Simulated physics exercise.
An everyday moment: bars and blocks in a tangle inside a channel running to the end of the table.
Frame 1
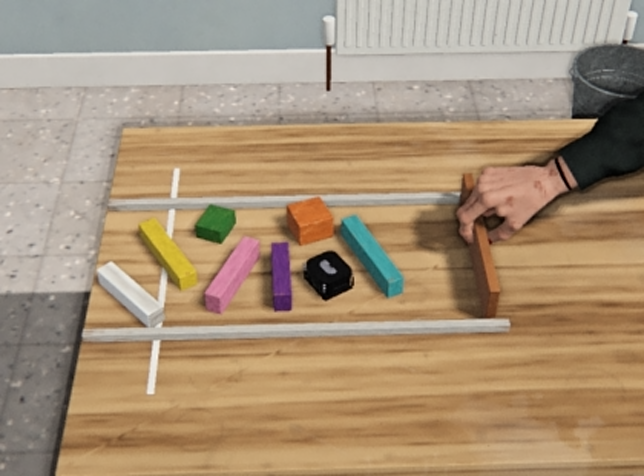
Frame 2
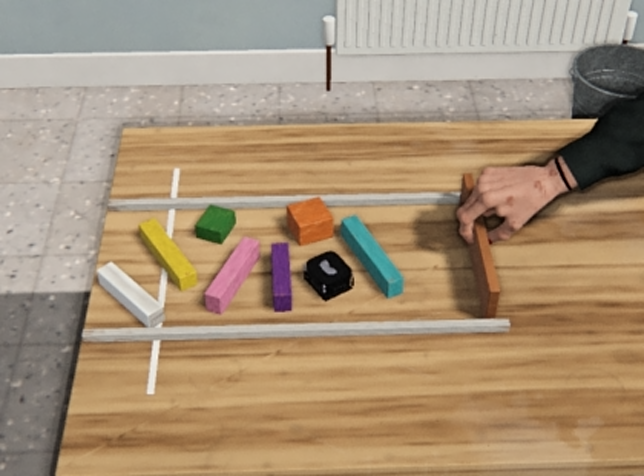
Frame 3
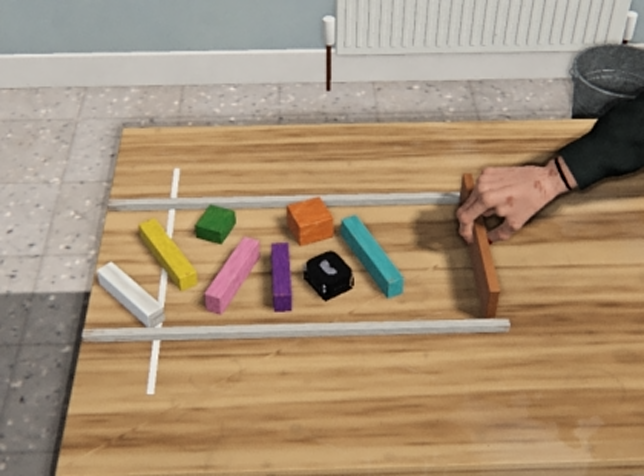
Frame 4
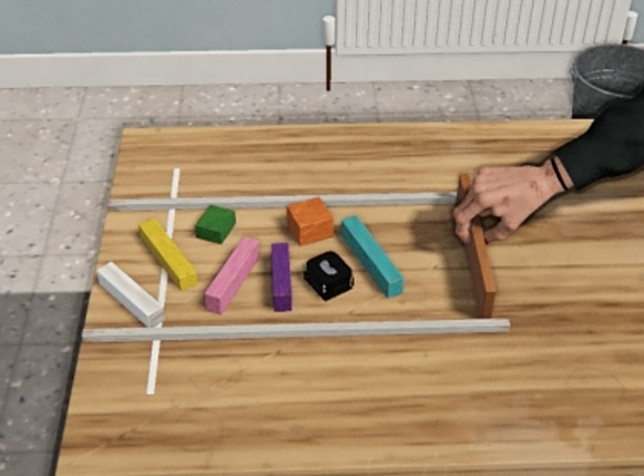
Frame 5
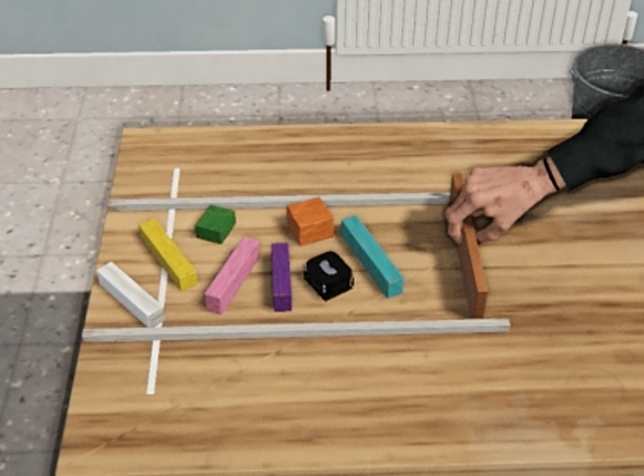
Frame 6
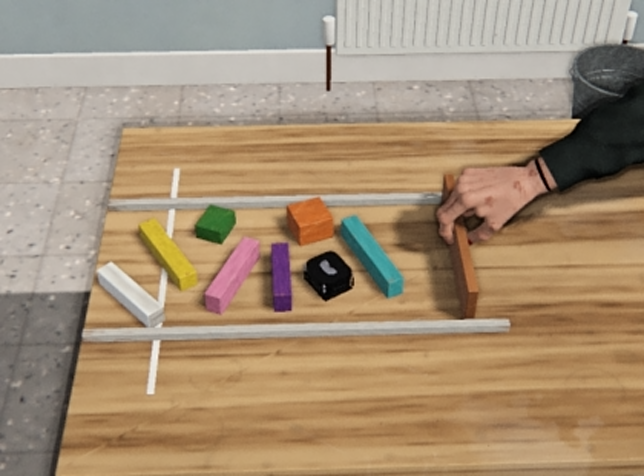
A hand slides a wooden board slightly left toward the still, scattered colourful blocks.
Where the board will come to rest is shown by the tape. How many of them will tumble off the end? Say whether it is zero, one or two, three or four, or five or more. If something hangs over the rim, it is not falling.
I would say three or four.
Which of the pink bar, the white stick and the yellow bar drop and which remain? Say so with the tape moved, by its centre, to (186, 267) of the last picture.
As for the pink bar, it keeps its place; the white stick ends up falling; the yellow bar ends up falling.
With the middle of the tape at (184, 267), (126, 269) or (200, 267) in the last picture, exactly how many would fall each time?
It would be 2, then 6, then 1.
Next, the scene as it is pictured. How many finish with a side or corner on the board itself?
Number: 2.
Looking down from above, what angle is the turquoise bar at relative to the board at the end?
Misalignment: Close to 0°.
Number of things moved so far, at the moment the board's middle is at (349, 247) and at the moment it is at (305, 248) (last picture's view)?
The count is 3 at the first point and 5 at the second.
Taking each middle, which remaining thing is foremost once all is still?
That's the purple bar.
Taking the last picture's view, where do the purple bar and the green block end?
Purple bar at about (100, 279), green block at about (119, 218).
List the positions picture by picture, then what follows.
In the first picture, white stick (131, 295); yellow bar (167, 253); green block (216, 224); board (478, 244); tape (165, 268).
In the second picture, yellow bar (167, 254); pink bar (233, 275).
In the third picture, green block (216, 224); black case (329, 276).
In the fourth picture, white stick (131, 295); board (475, 244).
In the fifth picture, yellow bar (167, 254); orange block (310, 221).
In the sixth picture, white stick (131, 295); yellow bar (167, 254); green block (216, 224); board (458, 245); tape (165, 268).
Soon after, none off yet; white stick at rest near (131, 295); yellow bar at rest near (167, 254); green block at rest near (216, 224).
In the end, the number that fall off is three or four; gone, pink bar, yellow bar and white stick.
